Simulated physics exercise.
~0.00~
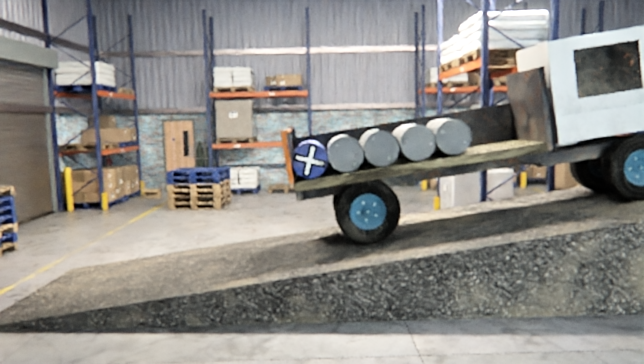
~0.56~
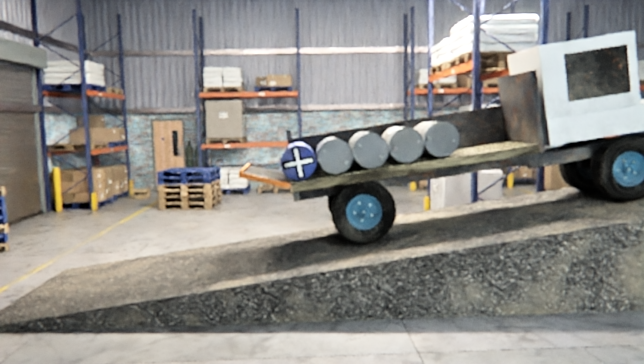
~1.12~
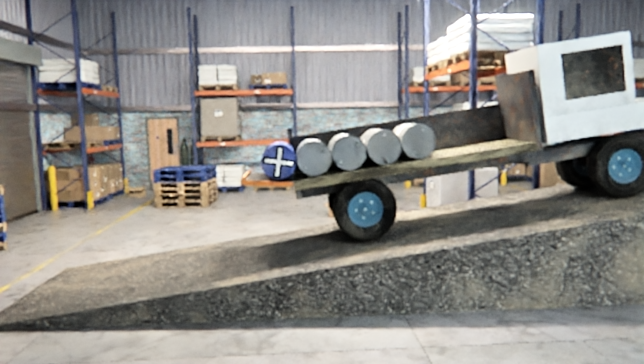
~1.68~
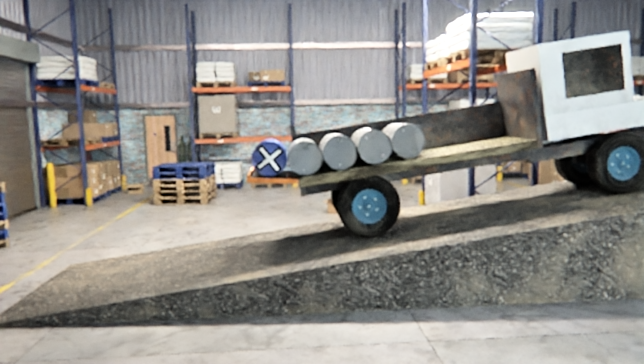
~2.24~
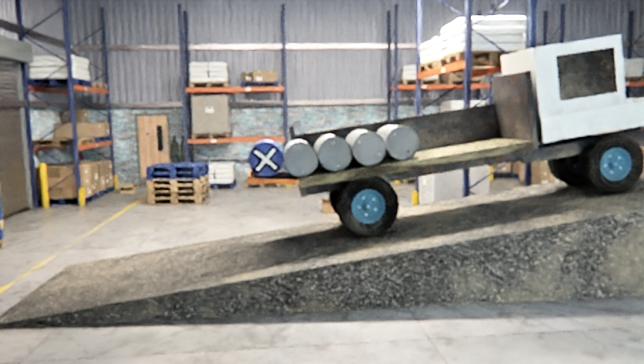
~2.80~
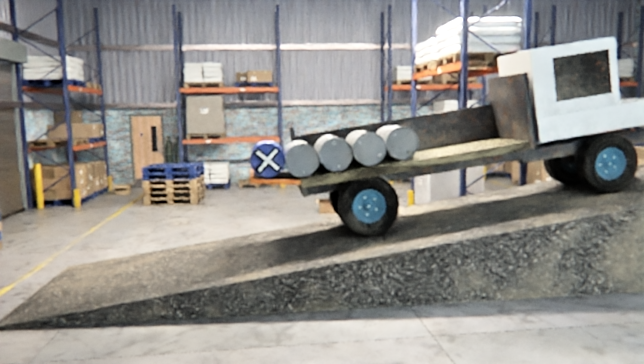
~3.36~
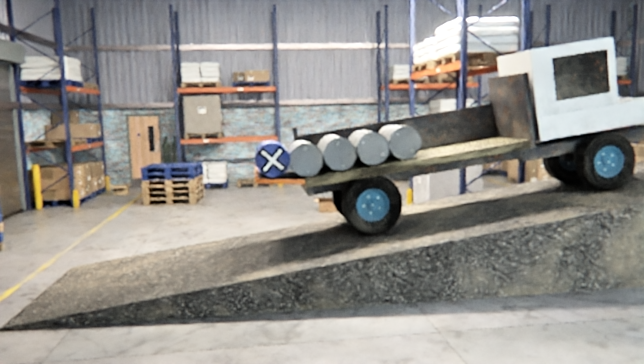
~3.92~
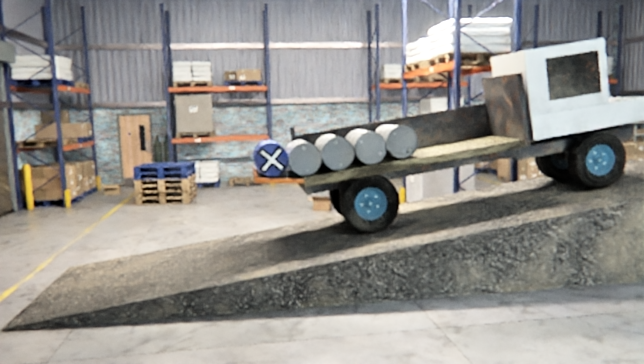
A blue drum marked with a white cross leads a row of grey drums rolling left down the bed of a truck parked on a ramp as its tailgate drops open; the blue drum rolls onto the lowered gate and stops there, still aboard.
